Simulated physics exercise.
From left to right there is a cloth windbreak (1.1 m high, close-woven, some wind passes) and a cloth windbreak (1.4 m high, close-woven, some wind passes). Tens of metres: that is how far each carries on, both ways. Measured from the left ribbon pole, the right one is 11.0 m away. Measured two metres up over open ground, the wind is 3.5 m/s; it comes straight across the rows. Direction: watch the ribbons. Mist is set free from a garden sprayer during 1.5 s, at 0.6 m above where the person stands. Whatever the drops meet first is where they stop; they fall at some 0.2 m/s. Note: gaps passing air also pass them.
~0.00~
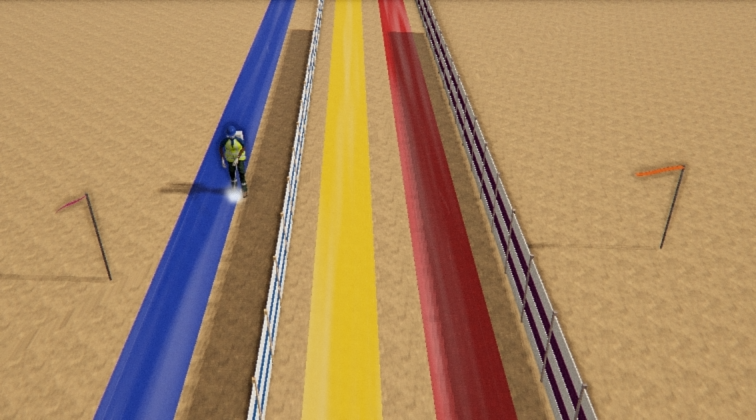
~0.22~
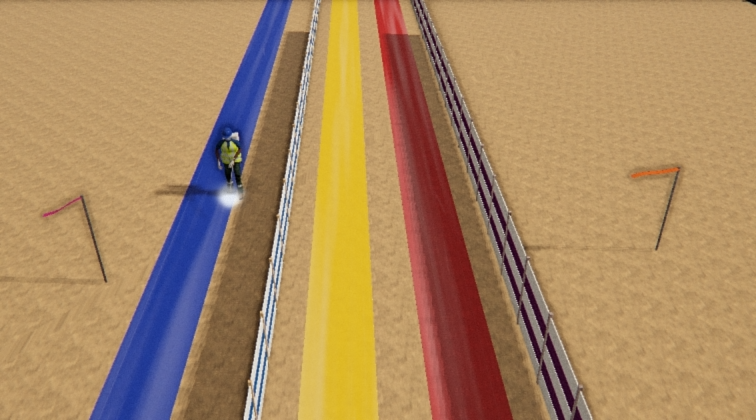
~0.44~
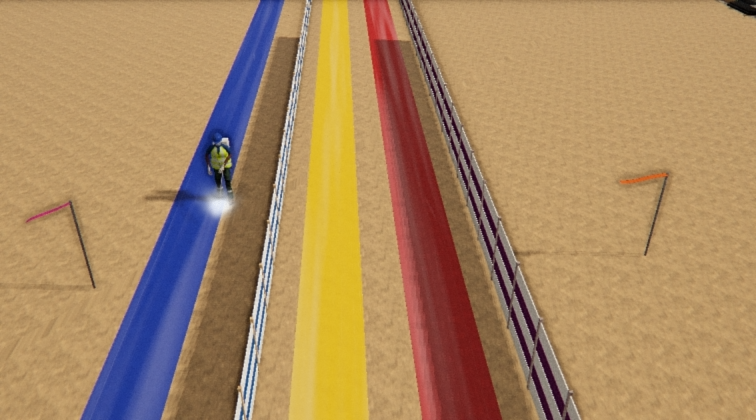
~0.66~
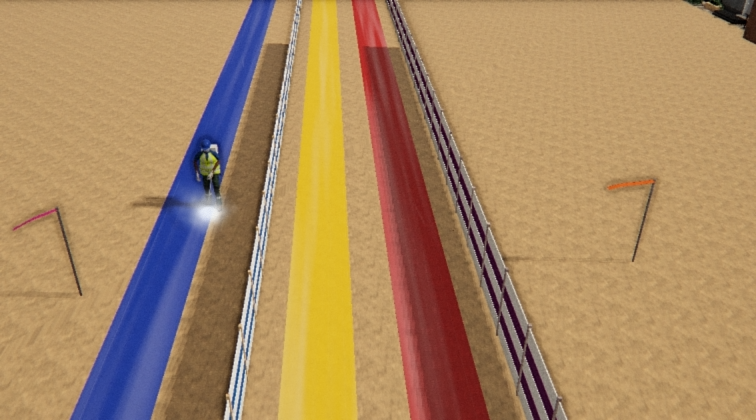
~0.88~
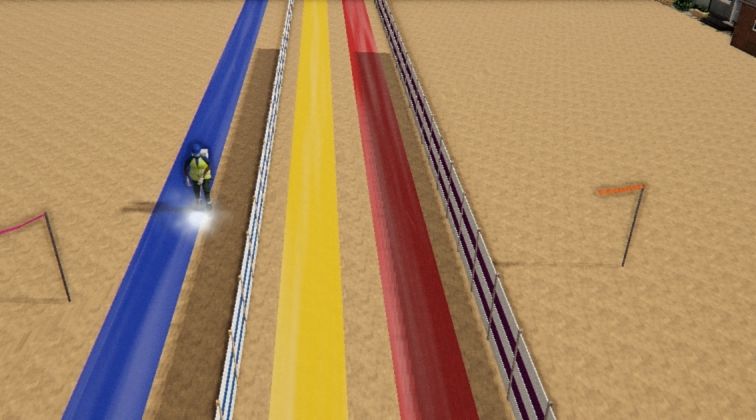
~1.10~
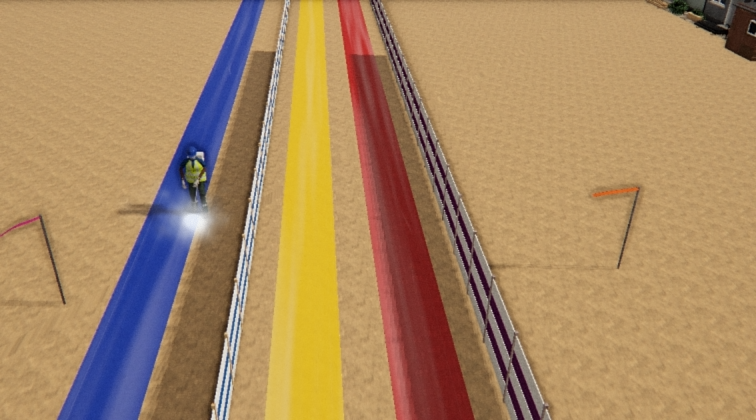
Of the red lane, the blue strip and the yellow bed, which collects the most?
The blue one.
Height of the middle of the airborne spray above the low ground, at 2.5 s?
Middle height: Approx. 0.6 m.
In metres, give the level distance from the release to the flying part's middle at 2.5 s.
My estimate would be some 0.0 metres.
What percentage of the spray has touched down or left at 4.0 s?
Near 35 %.
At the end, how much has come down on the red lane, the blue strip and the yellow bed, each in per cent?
About 0 % red, 25 % blue, 0 % yellow.
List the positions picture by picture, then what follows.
The first frame shows the left ribbon ends at (53, 216), leaning 60 degrees to the left, the spray in the air spans x = 230 to 240 around y = 195 and it comes from (235, 191).
The second frame shows the right ribbon ends at (632, 177), leaning 80 degrees to the left, the spray in the air spans x = 220 to 235 around y = 195, the blue one passes (187, 259), the red one passes (438, 253) and the yellow one passes (341, 255).
The third frame shows the left ribbon ends at (26, 222), leaning 70 degrees to the left, the spray in the air spans x = 205 to 230 around y = 200 and the top of the right cloth windbreak crosses (477, 163).
The fourth frame shows the right ribbon ends at (608, 188), leaning 80 degrees to the left, the spray in the air spans x = 185 to 220 around y = 210, the blue one passes (188, 208), the red one passes (405, 203) and the yellow one passes (321, 205).
The fifth frame shows the spray in the air spans x = 170 to 210 around y = 215.
The sixth frame shows the right ribbon ends at (593, 196), leaning 80 degrees to the left, the spray in the air spans x = 160 to 210 around y = 215 and the top of the right cloth windbreak crosses (452, 177).
After 2.5 s, 85 % is in the air or yet to come; 5 % lies on the blue strip, 0 % on the red lane and 0 % on the yellow bed; the middle of what still flies is 0.6 m above the low ground, near (186, 217).
After 4.0 s, 64 % is in the air or yet to come; 13 % lies on the blue strip, 0 % on the red lane and 0 % on the yellow bed; the middle of what still flies is 0.7 m above the low ground, near (162, 213).
After 8.0 s, 35 % is in the air or yet to come; 21 % lies on the blue strip, 0 % on the red lane and 0 % on the yellow bed.
After 20.0 s, 3 % is in the air or yet to come; 23 % lies on the blue strip, 0 % on the red lane and 0 % on the yellow bed.
After 45.0 s, 0 % is in the air or yet to come; 23 % lies on the blue strip, 0 % on the red lane and 0 % on the yellow bed.
